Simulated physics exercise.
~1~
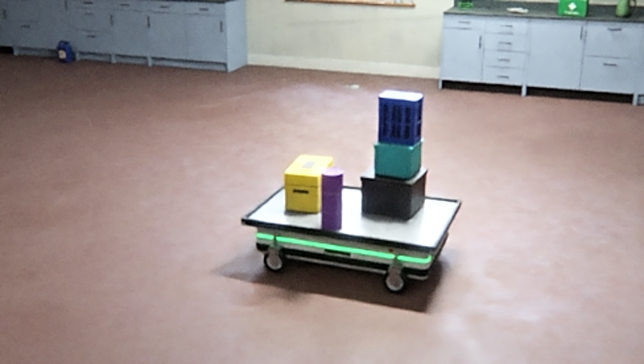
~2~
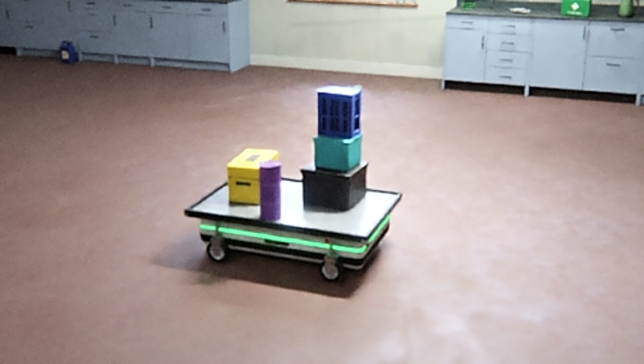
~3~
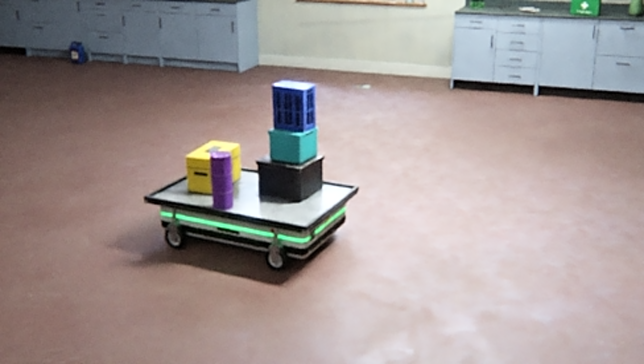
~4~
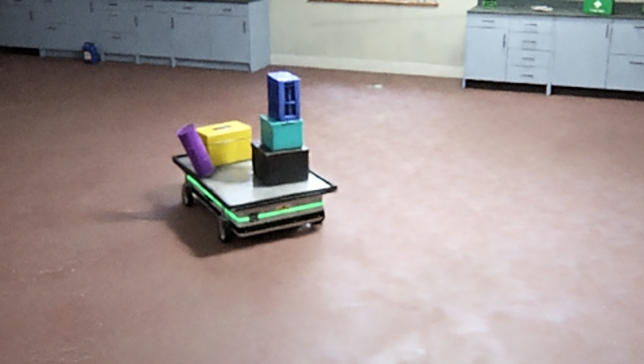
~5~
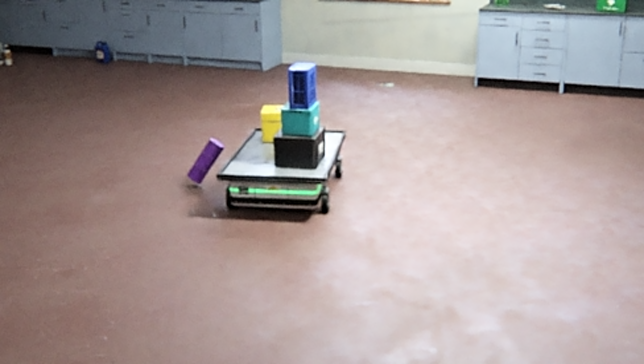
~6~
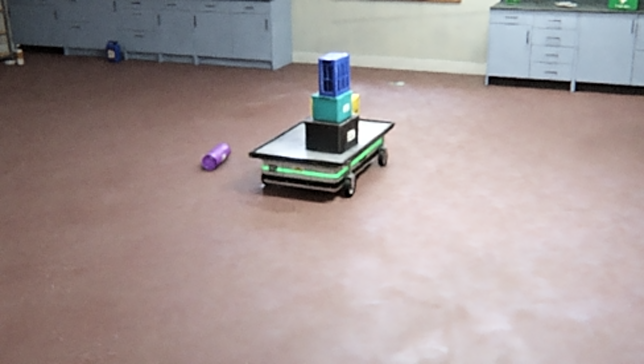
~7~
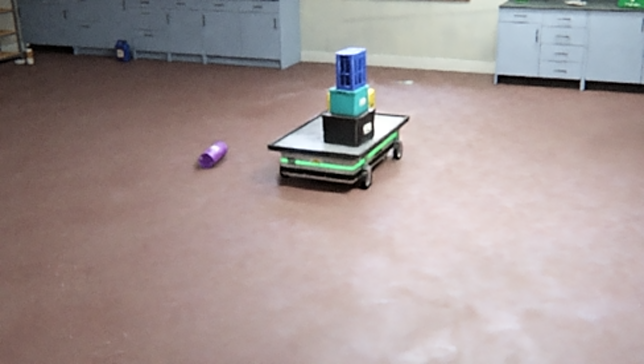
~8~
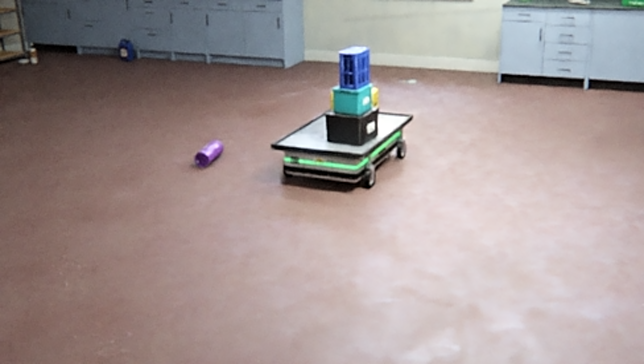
A low wheeled cart with a flat, rimmed deck and a green stripe rolls across a reddish-brown floor in a room with grey-blue cabinets along the far wall, seen from slightly above. On the deck stand a yellow box at left, a purple canister near it, and a stack of black tote, turquoise tote and blue crate at right. The cart moves left, then swings around and heads away to the right. During the turn, the canister tips, drops off the left side and comes to rest lying on the floor. The cart stops with the stack standing and the yellow box mostly hidden behind it.
